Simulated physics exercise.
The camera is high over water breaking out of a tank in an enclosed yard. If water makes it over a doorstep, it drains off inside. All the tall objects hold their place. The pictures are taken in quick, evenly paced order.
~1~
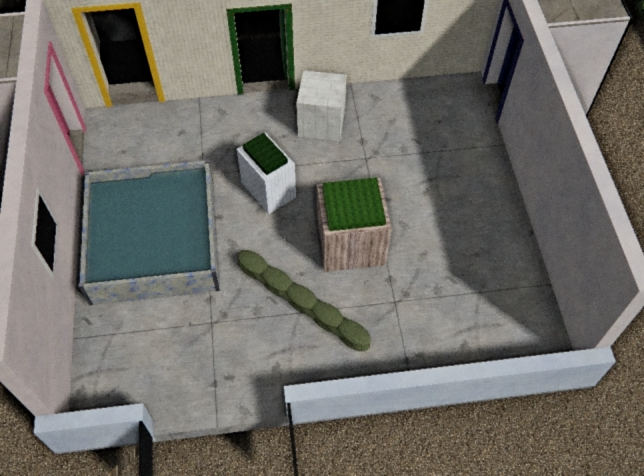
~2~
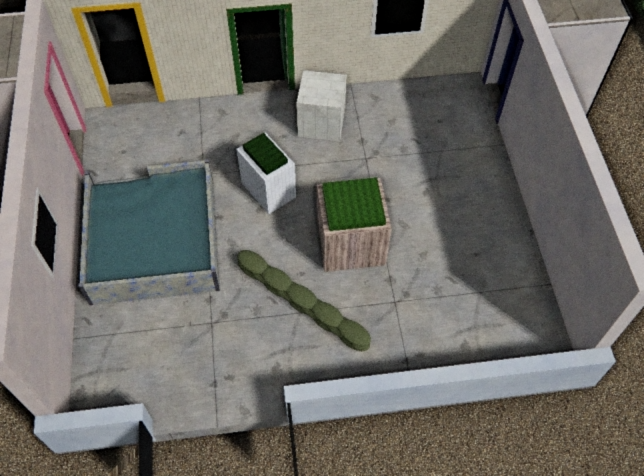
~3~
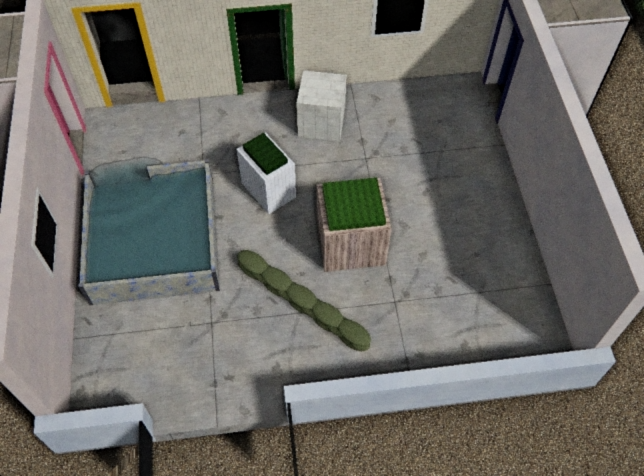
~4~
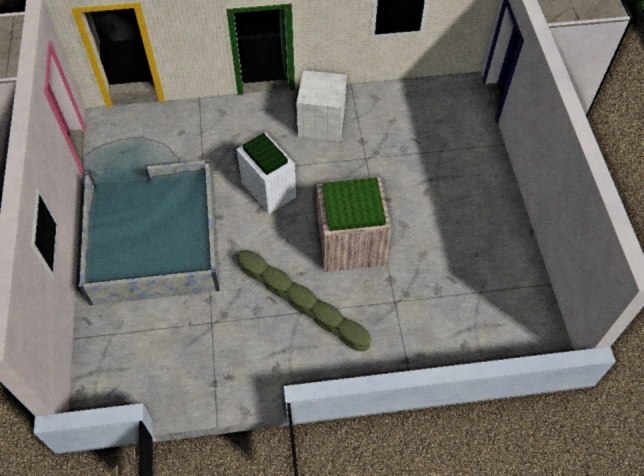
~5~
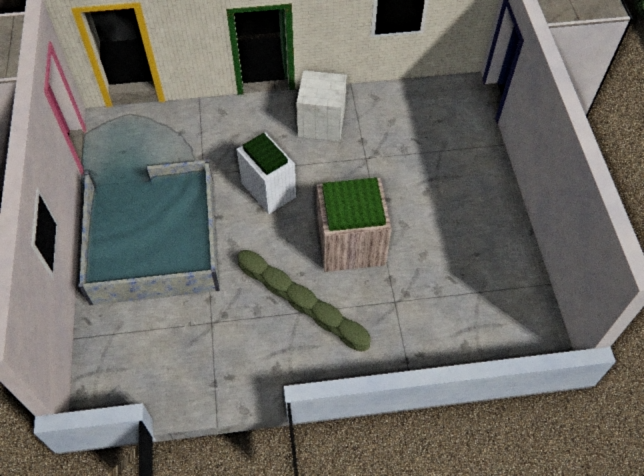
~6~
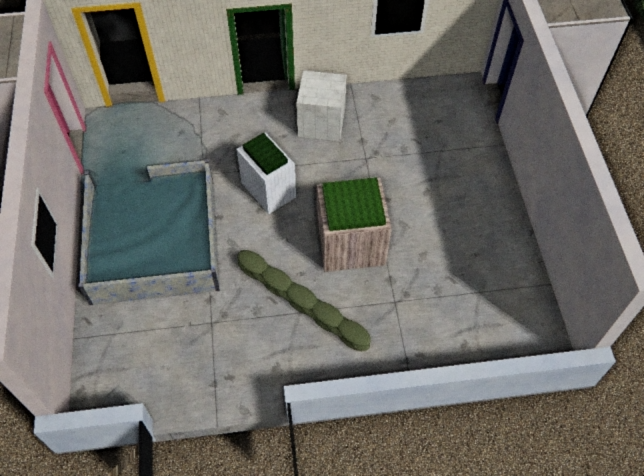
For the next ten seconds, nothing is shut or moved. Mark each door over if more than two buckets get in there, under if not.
Yellow door - under; pink door - over; green door - over; blue door - over.
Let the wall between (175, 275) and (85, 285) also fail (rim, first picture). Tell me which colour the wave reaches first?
Answer: The pink door.
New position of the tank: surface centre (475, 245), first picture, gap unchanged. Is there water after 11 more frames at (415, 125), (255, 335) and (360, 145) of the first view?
Points in turn: Inundated; not reached; inundated.
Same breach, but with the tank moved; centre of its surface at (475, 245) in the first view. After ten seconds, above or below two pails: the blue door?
Checking them one by one, the blue door crosses the line.
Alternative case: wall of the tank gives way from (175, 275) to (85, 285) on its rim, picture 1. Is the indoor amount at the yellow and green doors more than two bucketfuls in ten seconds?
The yellow door falls short and the green door falls short.
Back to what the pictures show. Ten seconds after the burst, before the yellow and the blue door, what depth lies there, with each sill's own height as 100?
I'd put the first at close to 30 per cent and the second at close to 240 per cent.
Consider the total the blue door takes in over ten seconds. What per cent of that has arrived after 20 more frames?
My estimate: Close to 0 per cent.
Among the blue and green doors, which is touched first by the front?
If you ask me, it's the green door.
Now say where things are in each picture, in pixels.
In the first frame, the tank at (148, 223) is whole and still.
In the second frame, water pours out on the tank's far side and has run to a hidden place.
In the third frame, the front is at (149, 161), out from the gap on the tank's far side.
In the fourth frame, the front is at (143, 142), out from the gap on the tank's far side.
In the fifth frame, water pours out on the tank's far side and has run to (133, 118).
In the sixth frame, the front is at (105, 107), out from the gap on the tank's far side.
A moment on, water covers 10 % of the floor; the yellow door wet at the sill, nothing in, the pink door under two buckets in, the green door not reached, the blue door not reached.
Next, water covers 15 % of the floor; the yellow door wet at the sill, nothing in, the pink door over two buckets in, the green door wet at the sill, nothing in, the blue door not reached.
Then, water covers 25 % of the floor; the yellow door under two buckets in, the pink door far over two buckets in, the green door under two buckets in, the blue door not reached.
Later, water covers 50 % of the floor; the yellow door under two buckets in, the pink door far over two buckets in, the green door over two buckets in, the blue door over two buckets in.
In the end, water covers 70 % of the floor; the yellow door under two buckets in, the pink door far over two buckets in, the green door far over two buckets in, the blue door far over two buckets in.
